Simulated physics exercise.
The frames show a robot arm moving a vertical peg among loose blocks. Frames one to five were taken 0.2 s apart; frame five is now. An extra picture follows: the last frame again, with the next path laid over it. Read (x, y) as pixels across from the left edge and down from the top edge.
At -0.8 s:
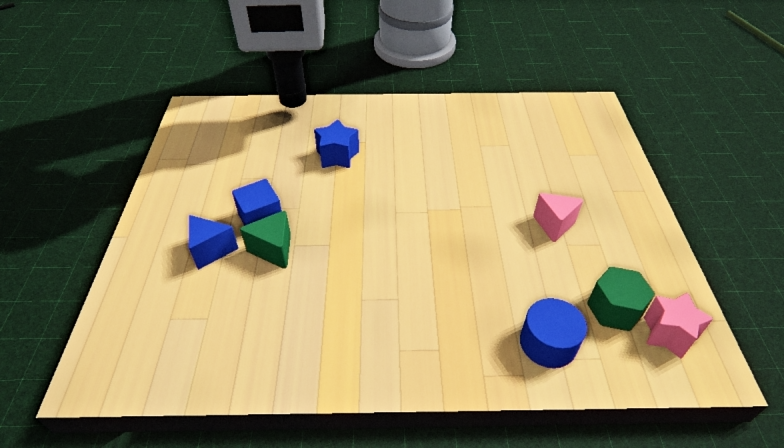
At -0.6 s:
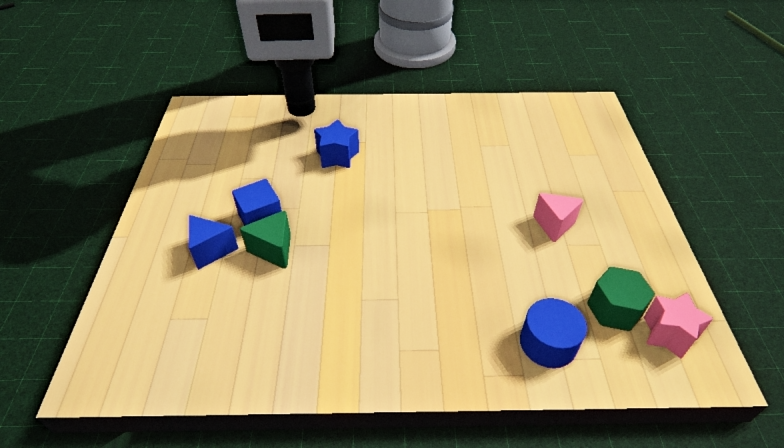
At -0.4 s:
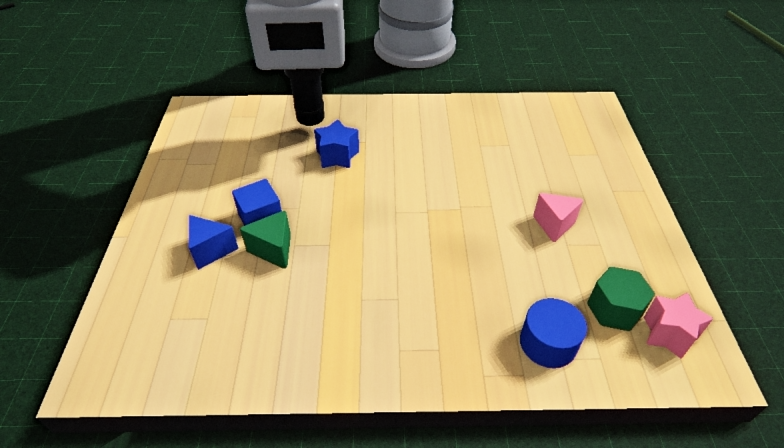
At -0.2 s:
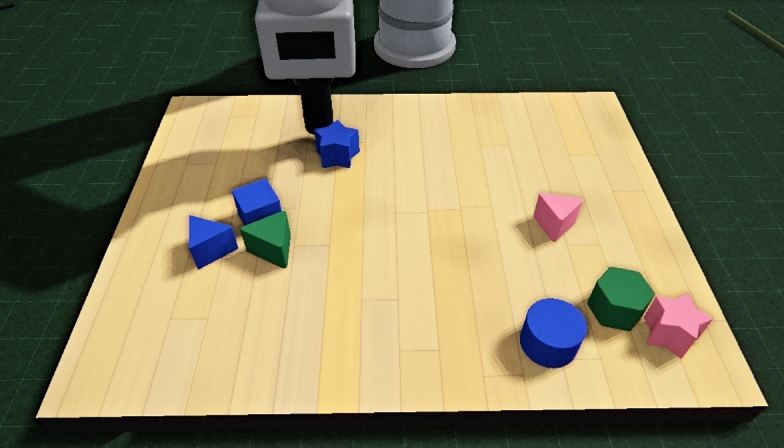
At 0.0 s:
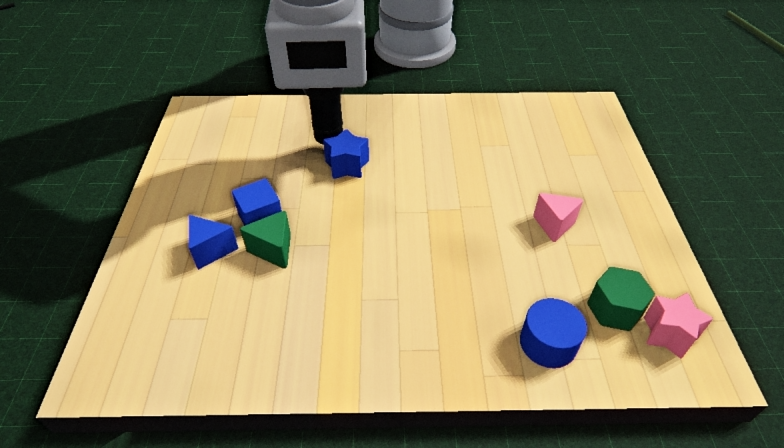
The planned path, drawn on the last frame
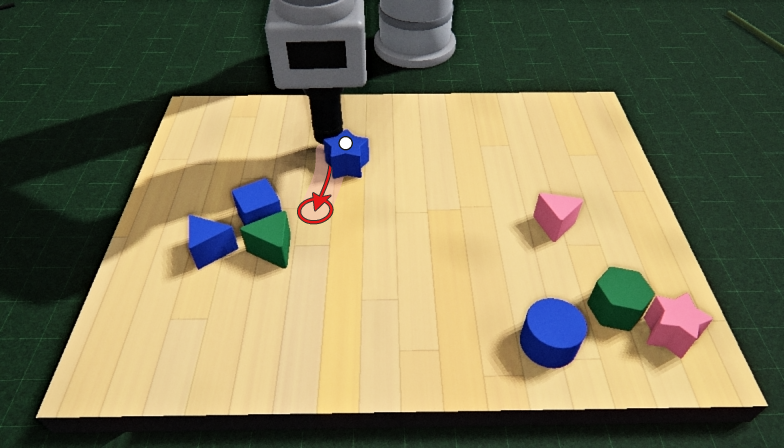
On a wooden board, a robot arm moves forward and nudges the blue star block slightly right.
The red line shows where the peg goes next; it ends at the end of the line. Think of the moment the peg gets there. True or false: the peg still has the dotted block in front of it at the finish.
False.
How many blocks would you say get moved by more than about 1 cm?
Blocks displaced: 1.
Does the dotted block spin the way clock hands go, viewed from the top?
Going by the path, no.
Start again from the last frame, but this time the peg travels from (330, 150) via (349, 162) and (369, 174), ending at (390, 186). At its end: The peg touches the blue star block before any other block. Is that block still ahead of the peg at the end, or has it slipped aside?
I think the peg keeps pushing the blue star block along right to the end.
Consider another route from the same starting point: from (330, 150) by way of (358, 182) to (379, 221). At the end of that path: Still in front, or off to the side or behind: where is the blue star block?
As far as I can tell, the blue star block is still leading the way in front of the peg.
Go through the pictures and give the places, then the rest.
The first frame shows tip of the peg at (293, 101), middles of tops, blue square piece at (255, 195), blue star block at (335, 133).
The second frame shows peg at (302, 109), nothing pushed.
The third frame shows peg at (311, 118), nothing pushed.
The fourth frame shows peg at (320, 127), nothing pushed.
The fifth frame shows peg at (329, 137), blue square piece at (255, 195), blue star block at (346, 143).
The line goes from (330, 150) by way of (328, 179) to (315, 210); the dot is on the blue star block.
On the path given first. Halfway along, peg at (326, 166); blue star block at (356, 162), turned 40° anticlockwise.
At the end, peg at (313, 197); blue square piece unmoved; blue star block at (356, 165), turned 55° anticlockwise.
